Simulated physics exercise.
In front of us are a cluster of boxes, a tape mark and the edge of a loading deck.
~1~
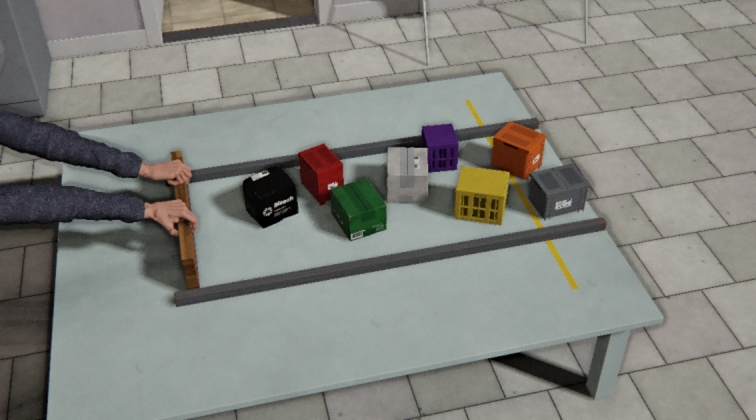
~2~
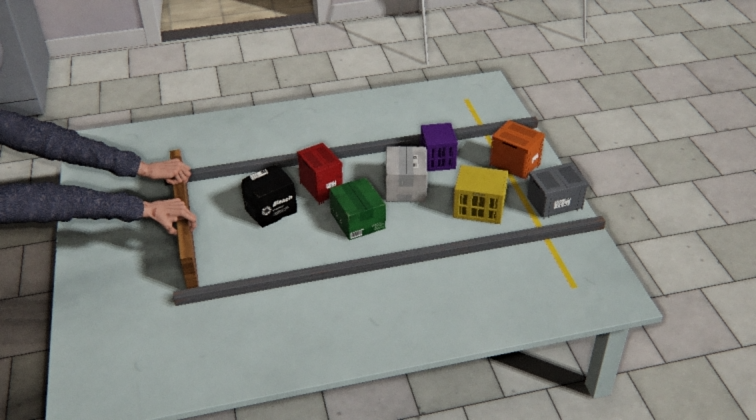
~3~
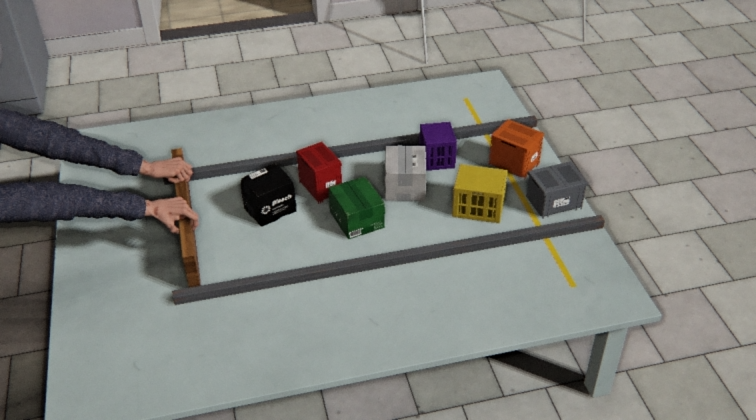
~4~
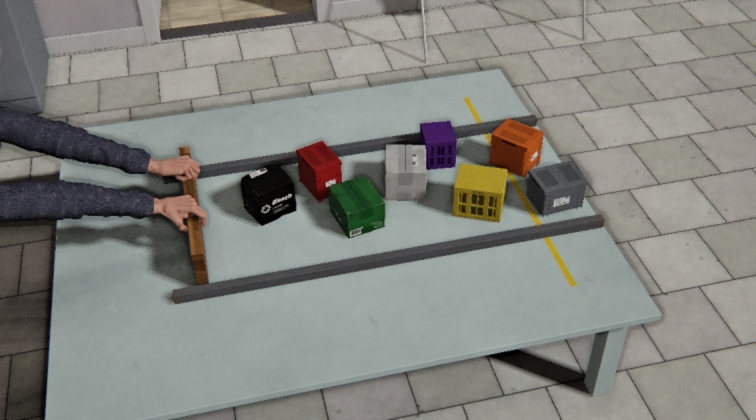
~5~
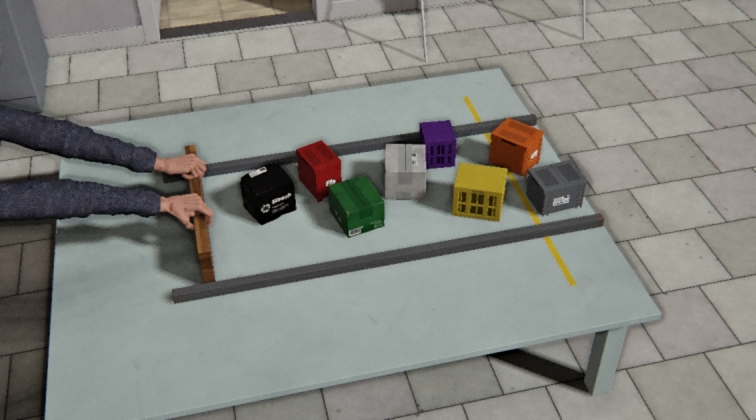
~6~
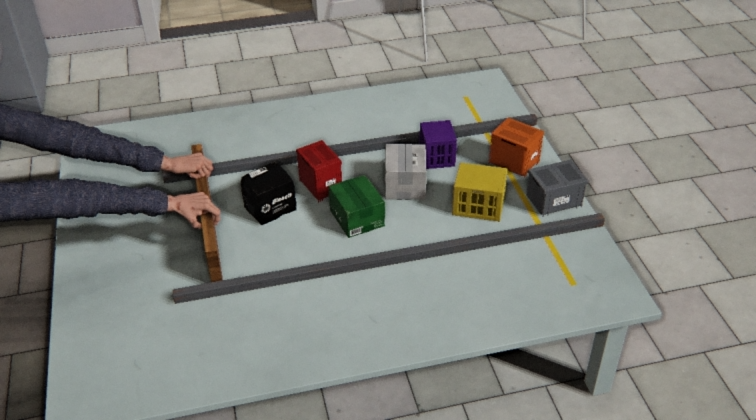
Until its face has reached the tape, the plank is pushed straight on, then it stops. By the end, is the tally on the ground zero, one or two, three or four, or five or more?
The tally on the ground is three or four.
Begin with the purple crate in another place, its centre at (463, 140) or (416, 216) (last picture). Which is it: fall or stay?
Taking the two places in turn, it holds; holds.
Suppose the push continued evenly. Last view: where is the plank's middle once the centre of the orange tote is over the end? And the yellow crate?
When the orange tote crosses, the middle is near (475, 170); when the yellow crate crosses, near (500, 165).
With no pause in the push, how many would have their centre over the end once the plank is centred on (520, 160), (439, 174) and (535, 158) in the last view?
Place by place: 5, 0 and 5.
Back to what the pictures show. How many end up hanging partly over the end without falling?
The figure is 1.
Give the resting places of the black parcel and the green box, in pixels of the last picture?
Roughly (530, 156), and the other roughly (554, 195).
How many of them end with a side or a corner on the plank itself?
Counting them up gives 3.
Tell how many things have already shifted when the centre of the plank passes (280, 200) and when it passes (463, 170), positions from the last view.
The counts are 2 and 8.
Early on, none off yet; grey tote at rest near (556, 188); orange tote at rest near (516, 148); yellow crate at rest near (480, 192).
A while later, none off yet; grey tote at rest near (556, 188); orange tote at rest near (516, 148); yellow crate moving near (483, 192).
Further along, none off yet; grey tote travelled about its own width near (586, 183); orange tote travelled about its own width near (549, 145); yellow crate travelled about its own width near (538, 181).
Finally, the number that fall off is three or four; lost, white parcel, yellow crate, orange tote and grey tote.
